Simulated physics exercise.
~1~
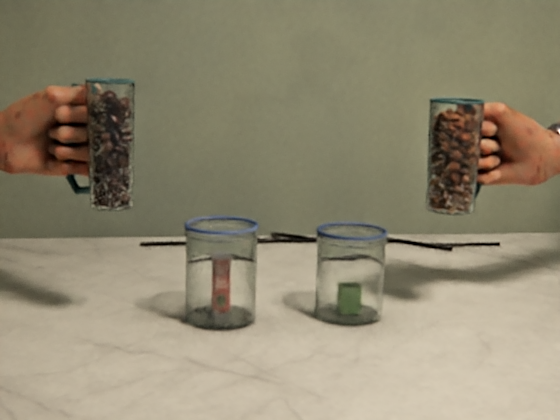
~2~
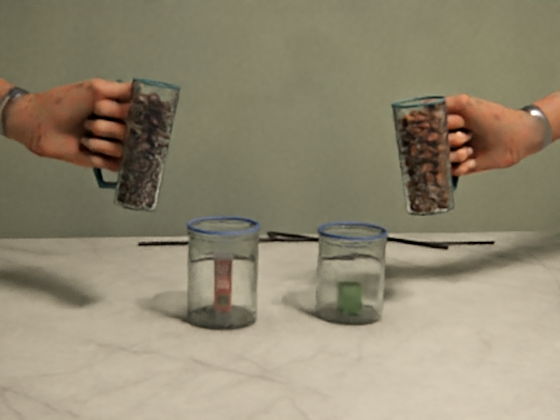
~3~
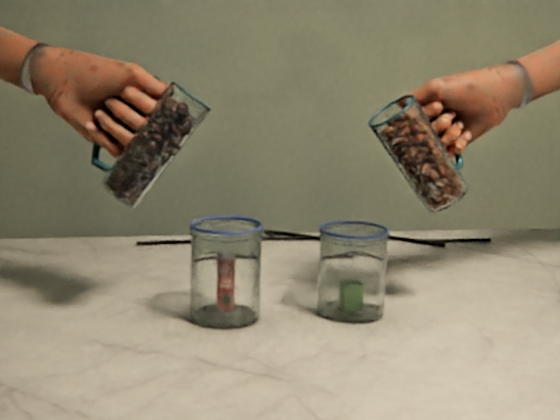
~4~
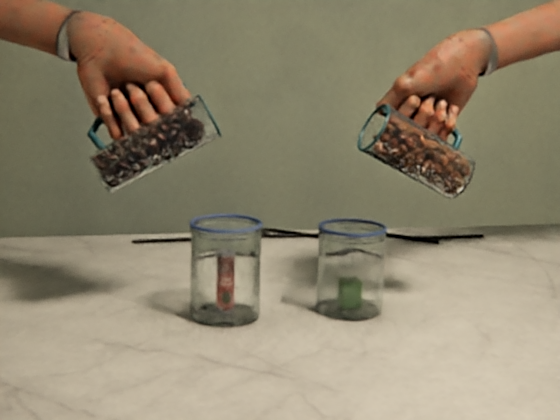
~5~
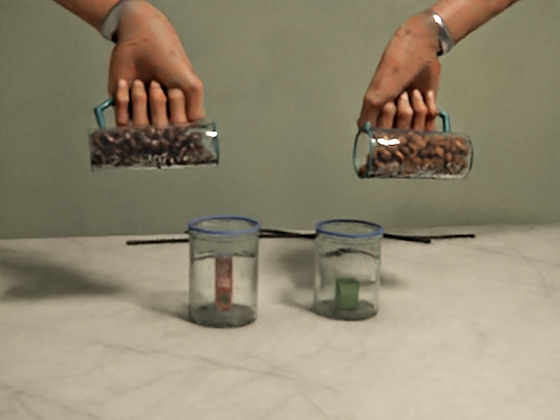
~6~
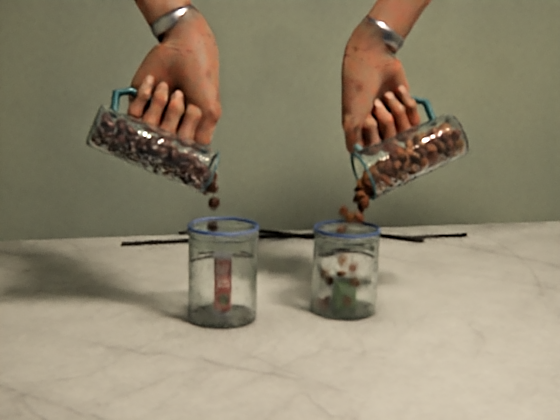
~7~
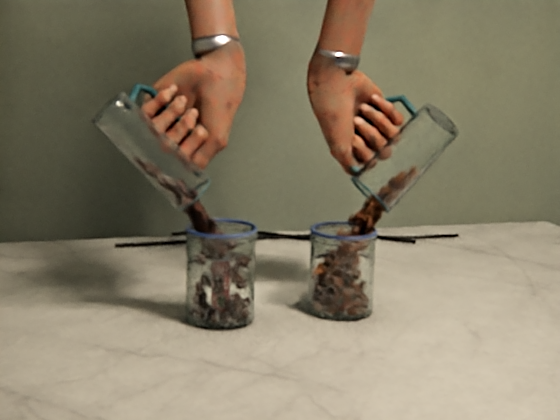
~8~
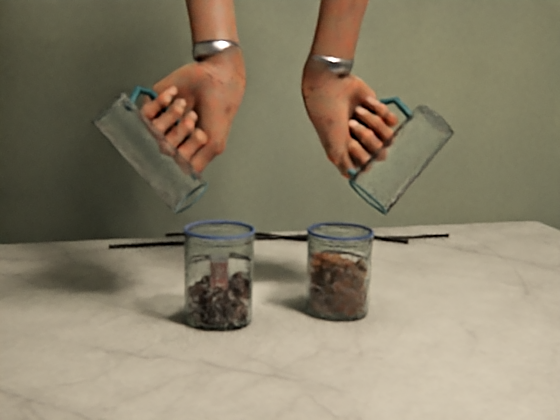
On a pale marble tabletop, two hands tipped glass mugs of dark and brown pebble-like bits into two clear jars until the mugs were empty, leaving the reddish block on the left still showing and the green one on the right buried.
